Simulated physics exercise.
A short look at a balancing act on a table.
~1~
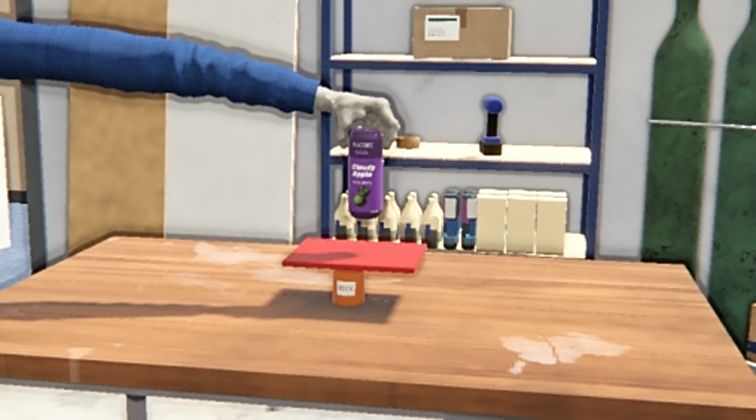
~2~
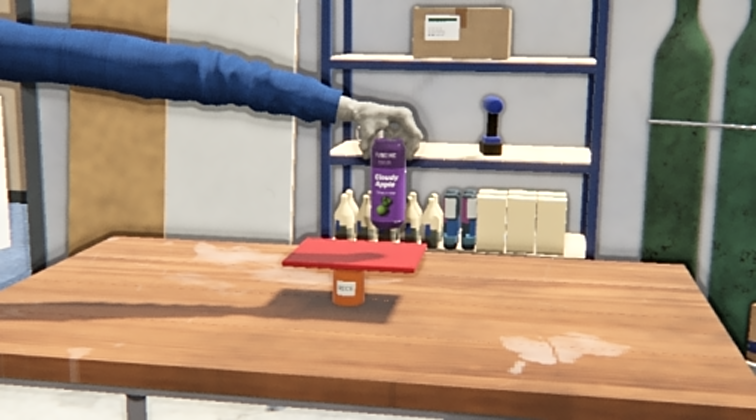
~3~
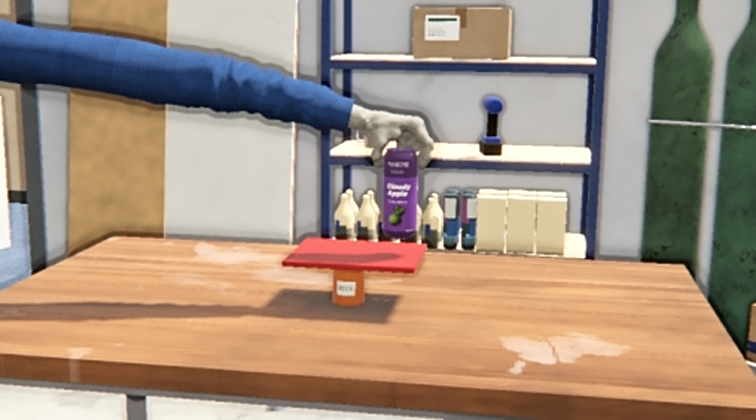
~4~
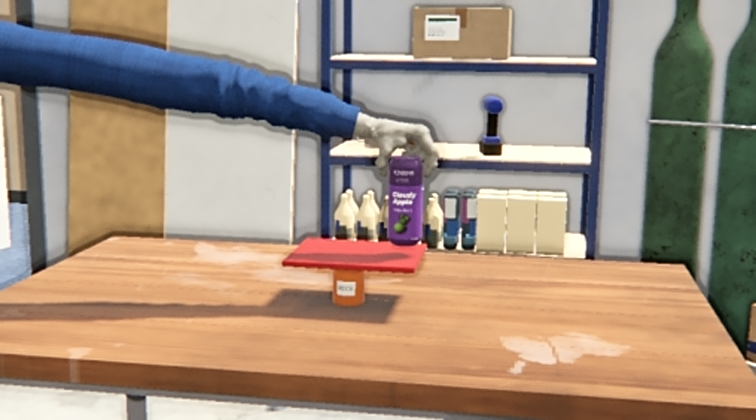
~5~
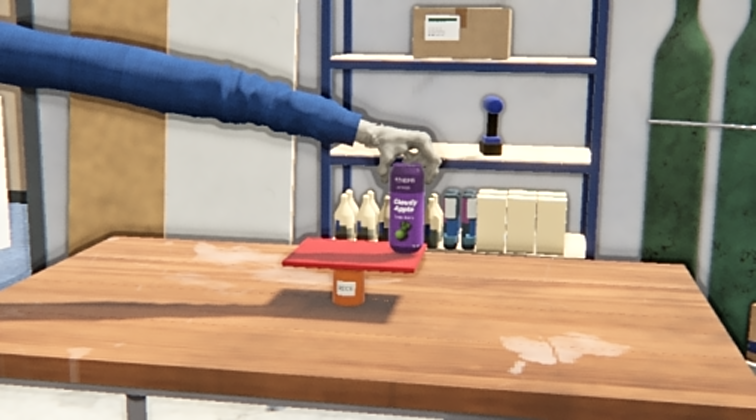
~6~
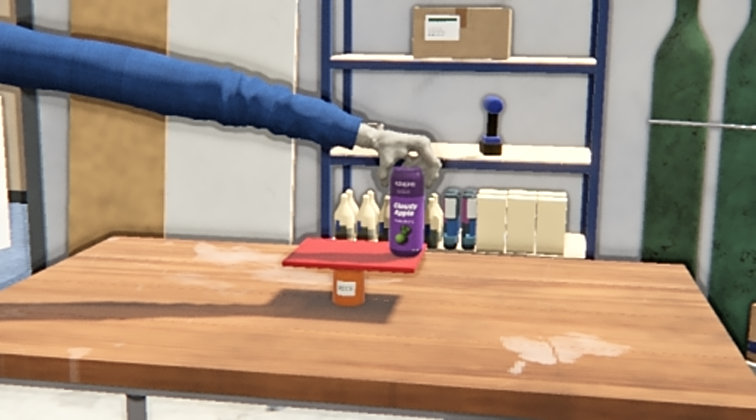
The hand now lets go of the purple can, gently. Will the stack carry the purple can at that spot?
Here the stack comes apart.
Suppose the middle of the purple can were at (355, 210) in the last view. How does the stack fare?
Then it stays up.
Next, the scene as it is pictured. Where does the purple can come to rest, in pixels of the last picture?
At about (413, 264).
Then, 0.30 s after the last picture, purple can now fallen; red lid tipped 67° from how it was; orange jar tipped 5° from how it was.
Then, 0.60 s after the last picture, red lid on its side.
Then, 1.50 s after the last picture, red lid tipped 62° from how it was.
At rest, fallen, purple can; tipped over in the stack, red lid; orange jar in place. Seen from the same camera at the end, purple can near (413, 264). The stack gives way.
